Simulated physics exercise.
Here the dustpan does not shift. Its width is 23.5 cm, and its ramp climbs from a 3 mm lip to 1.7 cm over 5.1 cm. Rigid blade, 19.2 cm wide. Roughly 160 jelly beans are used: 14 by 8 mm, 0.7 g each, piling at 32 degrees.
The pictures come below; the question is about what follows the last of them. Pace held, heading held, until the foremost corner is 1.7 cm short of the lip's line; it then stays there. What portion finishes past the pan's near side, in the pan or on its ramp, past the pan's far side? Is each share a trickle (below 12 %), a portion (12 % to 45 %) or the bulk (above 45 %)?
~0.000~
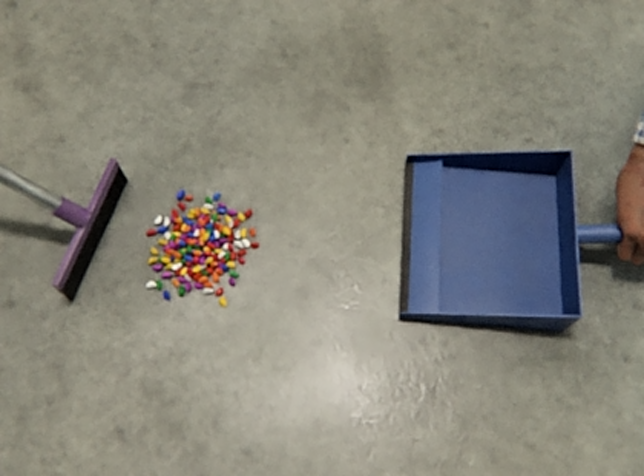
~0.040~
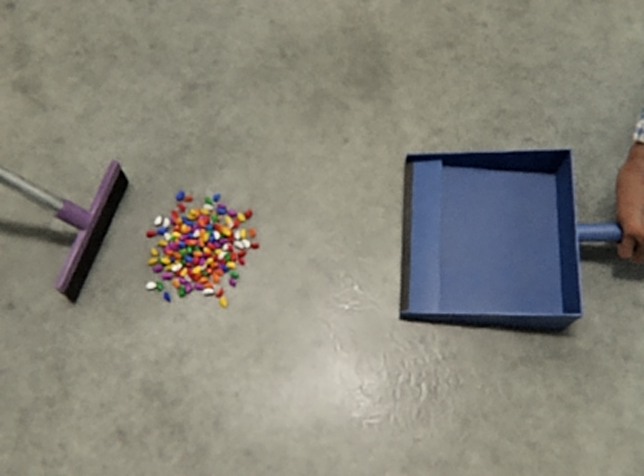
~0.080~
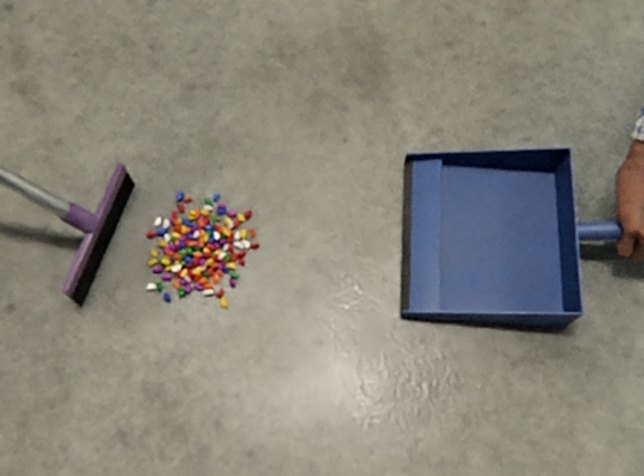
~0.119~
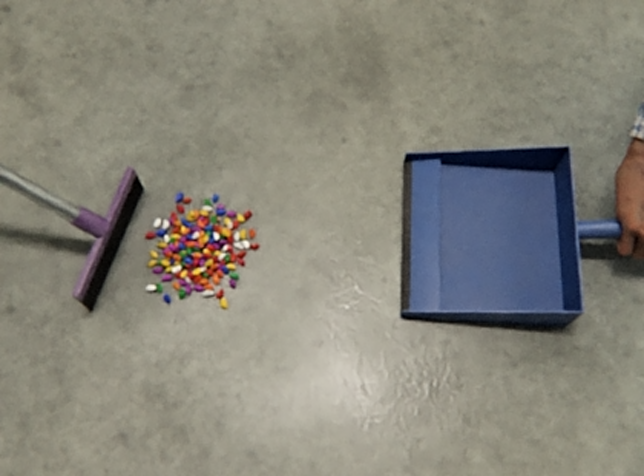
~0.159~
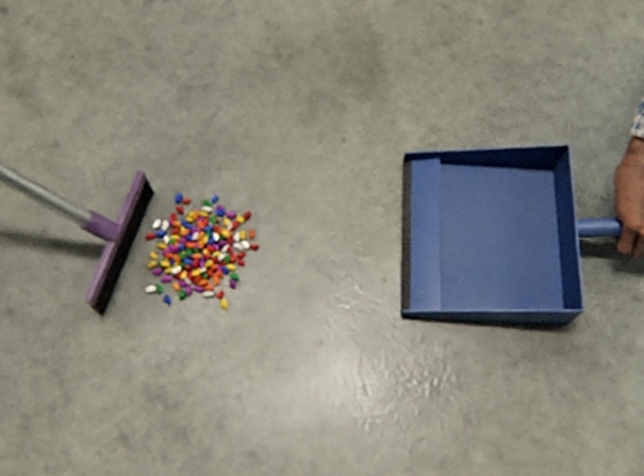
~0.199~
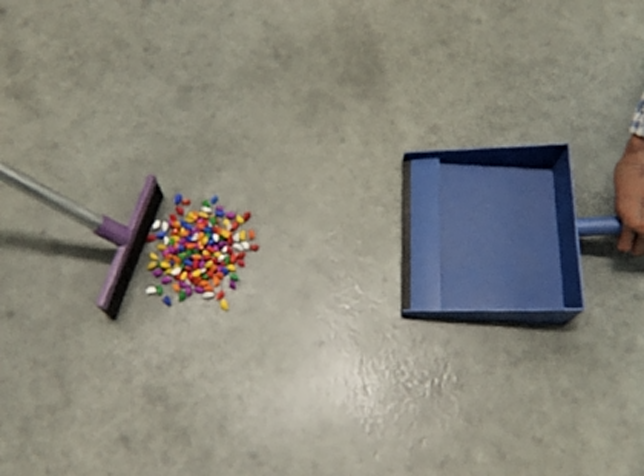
Near side: A portion; pan: A portion; far side: A trickle.
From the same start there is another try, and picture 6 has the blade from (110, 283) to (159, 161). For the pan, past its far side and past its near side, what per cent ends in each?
Split: Pan = 0, far = 0, near = 10.
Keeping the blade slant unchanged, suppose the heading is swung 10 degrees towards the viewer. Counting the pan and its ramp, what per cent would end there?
5 %.
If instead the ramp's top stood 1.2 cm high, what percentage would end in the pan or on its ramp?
It would be near 25 per cent.
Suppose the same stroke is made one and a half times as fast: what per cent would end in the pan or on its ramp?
In that case close to 15 per cent.
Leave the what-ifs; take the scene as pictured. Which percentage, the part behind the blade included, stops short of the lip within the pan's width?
45 %.
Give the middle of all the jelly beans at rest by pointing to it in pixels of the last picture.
(396, 294).
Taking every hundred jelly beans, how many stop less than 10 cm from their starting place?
Around 5 percent.
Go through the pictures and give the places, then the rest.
Blade from (58, 286) to (115, 165), moved 0.0 cm, 0 of the pieces shifted so far; middle of the pieces at (197, 249); pan at (495, 244), in the first picture.
Blade from (61, 288) to (117, 166), moved 0.3 cm, 0 of the pieces shifted so far; middle of the pieces at (197, 249), in the second picture.
Blade from (68, 291) to (122, 169), moved 1.3 cm, 0 of the pieces shifted so far; middle of the pieces at (197, 250), in the third picture.
Blade from (79, 296) to (132, 173), moved 2.8 cm, 0 of the pieces shifted so far; middle of the pieces at (196, 251), in the fourth picture.
Blade from (90, 301) to (142, 177), moved 4.4 cm, 0 of the pieces shifted so far; middle of the pieces at (196, 252), in the fifth picture.
Blade from (102, 305) to (153, 181), moved 6.1 cm, 0 of the pieces shifted so far; middle of the pieces at (196, 253); pan at (495, 239). The blade's pace is about 0.41 m/s, heading 12 degrees towards the viewer's side, in the sixth picture.
After 0.59 s, middle of the blade 21 cm from the lip; 0 % over the lip, far side 0 %, near side 15 %.
After 0.85 s, middle of the blade 11 cm from the lip; 0 % over the lip, far side 0 %, near side 25 %.
Then, at 1.22 s, middle of the blade 4 cm from the lip; 20 % over the lip, far side 0 %, near side 35 %.
In the end, at 2.6 s, near side 35 %, pan 20 %, far side 0 %, in front of the lip or behind the blade 45 %.
